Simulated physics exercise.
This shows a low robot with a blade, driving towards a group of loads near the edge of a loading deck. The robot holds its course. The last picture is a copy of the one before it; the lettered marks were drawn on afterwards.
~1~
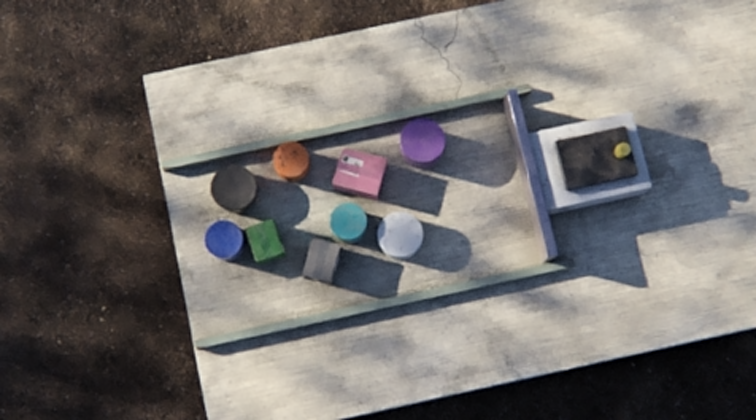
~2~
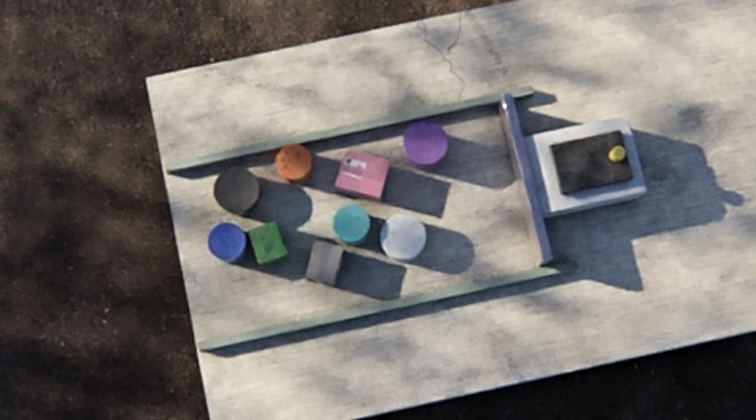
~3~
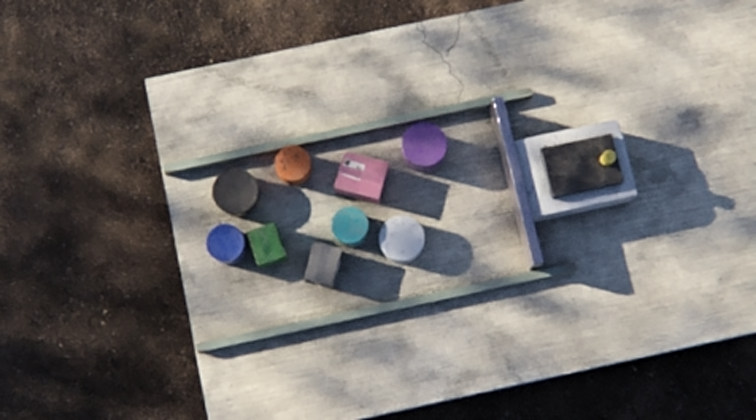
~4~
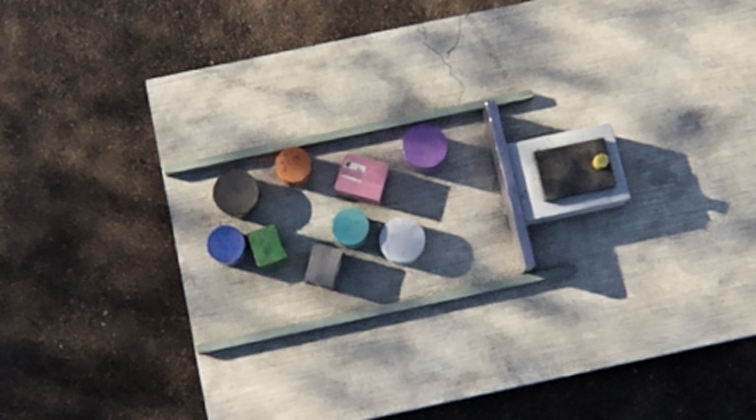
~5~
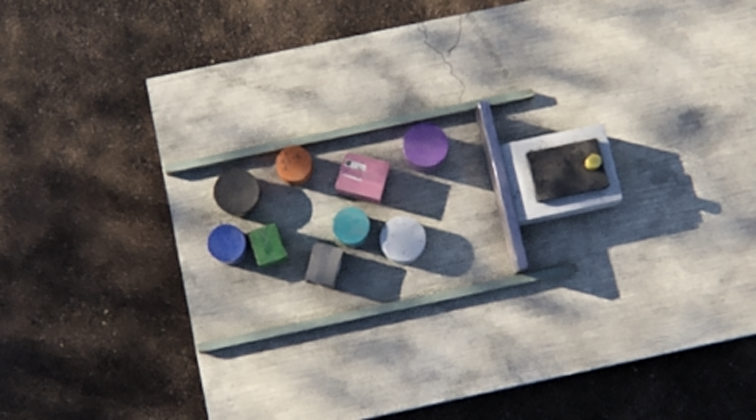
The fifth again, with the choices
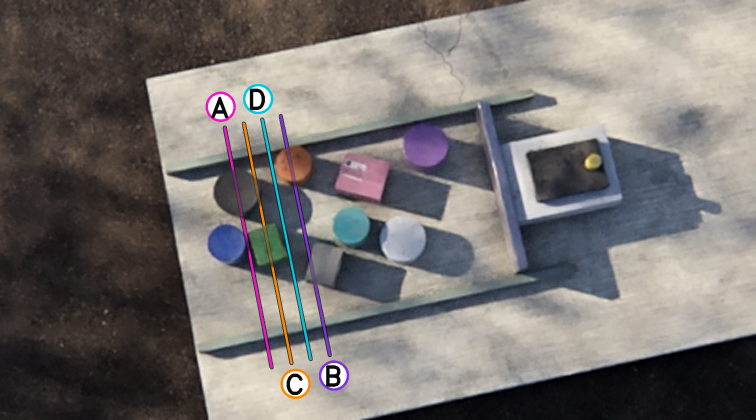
To begin with, a low white robot with a wide blade sits at the right of a pale deck, facing a cluster of colourful canisters and boxes between two thin rails. The robot then creeps steadily left, narrowing the gap to the purple and white canisters, while the loads stay still, untouched.
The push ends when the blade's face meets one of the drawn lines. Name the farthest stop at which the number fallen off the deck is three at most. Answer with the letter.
As far as mark A.
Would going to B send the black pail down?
No.
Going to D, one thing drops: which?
It is the blue pail.
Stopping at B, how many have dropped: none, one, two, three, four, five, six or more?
By then, none.
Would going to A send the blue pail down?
Yes.
On the marked copy, A at (248, 245); B at (305, 233); C at (267, 241); D at (286, 237).
Following A. Soon after the start, robot (470, 190); purple pail (372, 160); pink box (331, 192).
Later, robot (378, 210); blue pail (202, 250); black pail (211, 202).
In the end, robot (307, 225); blue pail over the edge; black pail over the edge; three fallen.
As for the rest, B is within the limit but short; C is within the limit but short; D is within the limit but short.
